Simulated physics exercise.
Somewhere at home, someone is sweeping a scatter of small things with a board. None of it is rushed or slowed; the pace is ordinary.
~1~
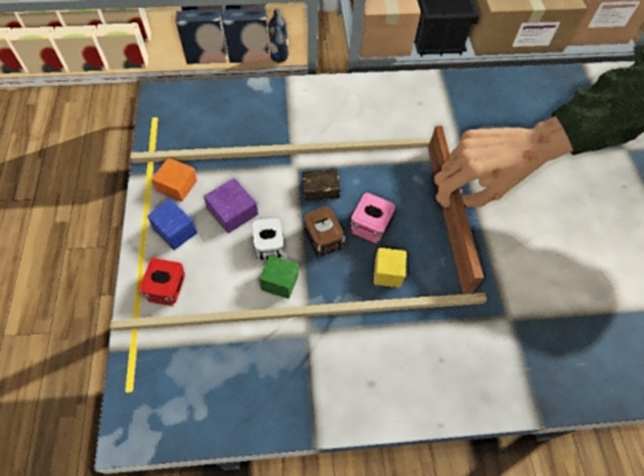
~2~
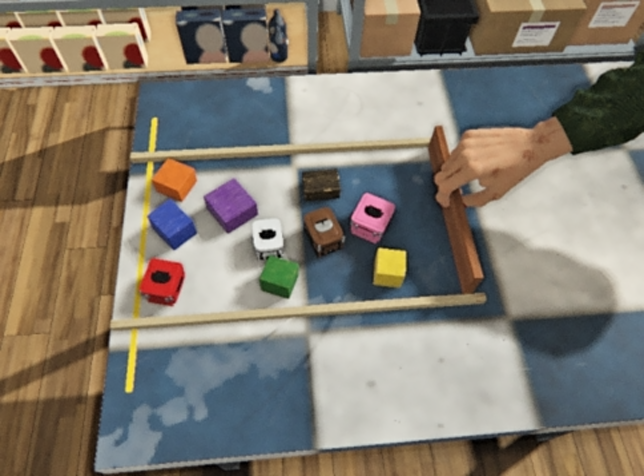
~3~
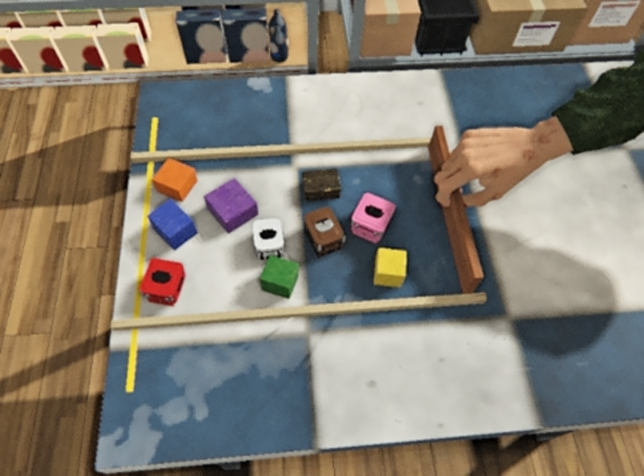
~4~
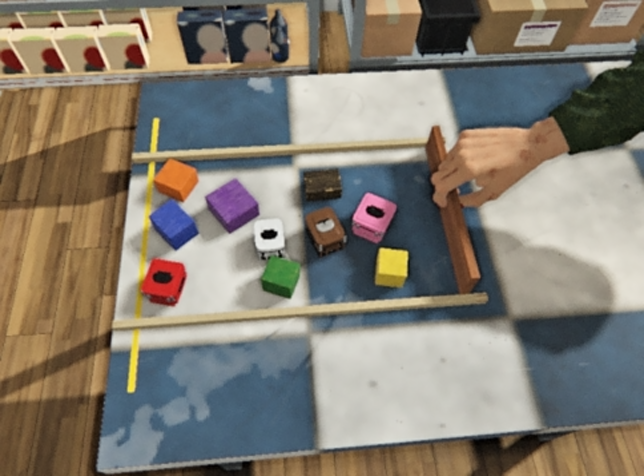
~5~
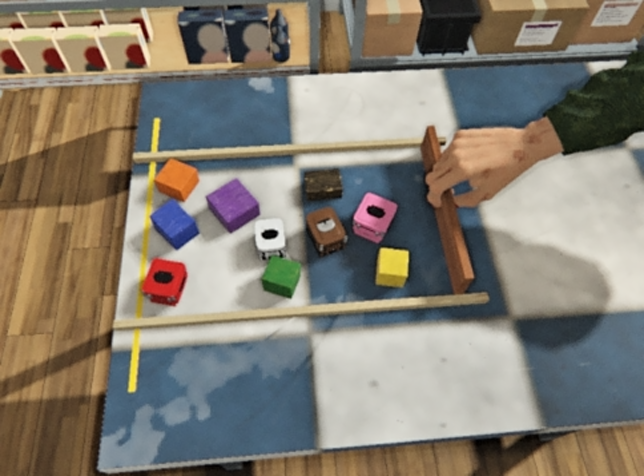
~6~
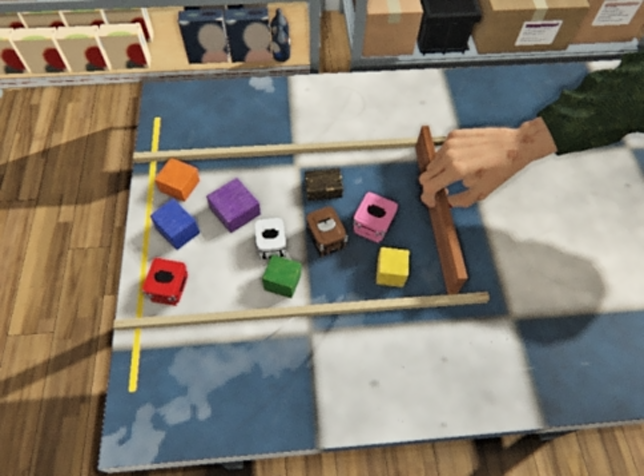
A hand in a dark green sleeve grips an upright reddish-brown board at the right of a blue-and-white checked table, seen from above in a room with a wooden floor. Between two pale rails lie orange, blue, purple, red, white, green, black, brown, pink and yellow blocks and small cases, with yellow tape at left. The hand holds nearly still, then slides the board slightly left, while the small things stay put.
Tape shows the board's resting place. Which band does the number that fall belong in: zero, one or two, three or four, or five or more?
After the sweep, the pieces gone from the top come to five or more, as it turns out.
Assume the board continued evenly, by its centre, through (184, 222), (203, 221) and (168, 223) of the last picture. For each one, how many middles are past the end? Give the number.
Result per place: 3; 1; 5.
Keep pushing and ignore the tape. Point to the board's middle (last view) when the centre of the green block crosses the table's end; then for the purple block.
The middle sits near (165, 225) for the first and near (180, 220) for the other.
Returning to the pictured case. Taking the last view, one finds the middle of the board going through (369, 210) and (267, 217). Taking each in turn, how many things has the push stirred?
The first number is 3, the next one 8.
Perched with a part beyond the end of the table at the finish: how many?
That adds up to 4.
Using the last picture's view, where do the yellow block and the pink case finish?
Same order as the question: First (123, 288), second (126, 239).
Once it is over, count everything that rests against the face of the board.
The count in contact is 4.
Soon after, none off yet; red case at rest near (167, 282); orange block at rest near (178, 180); blue block at rest near (175, 224).
Then, none off yet; red case moving near (160, 283); orange block moving near (173, 177); blue block moved about its own width near (148, 218).
At rest, the number that fall off is five or more; fallen, brown case, green block, white case, purple block, blue block and red case.
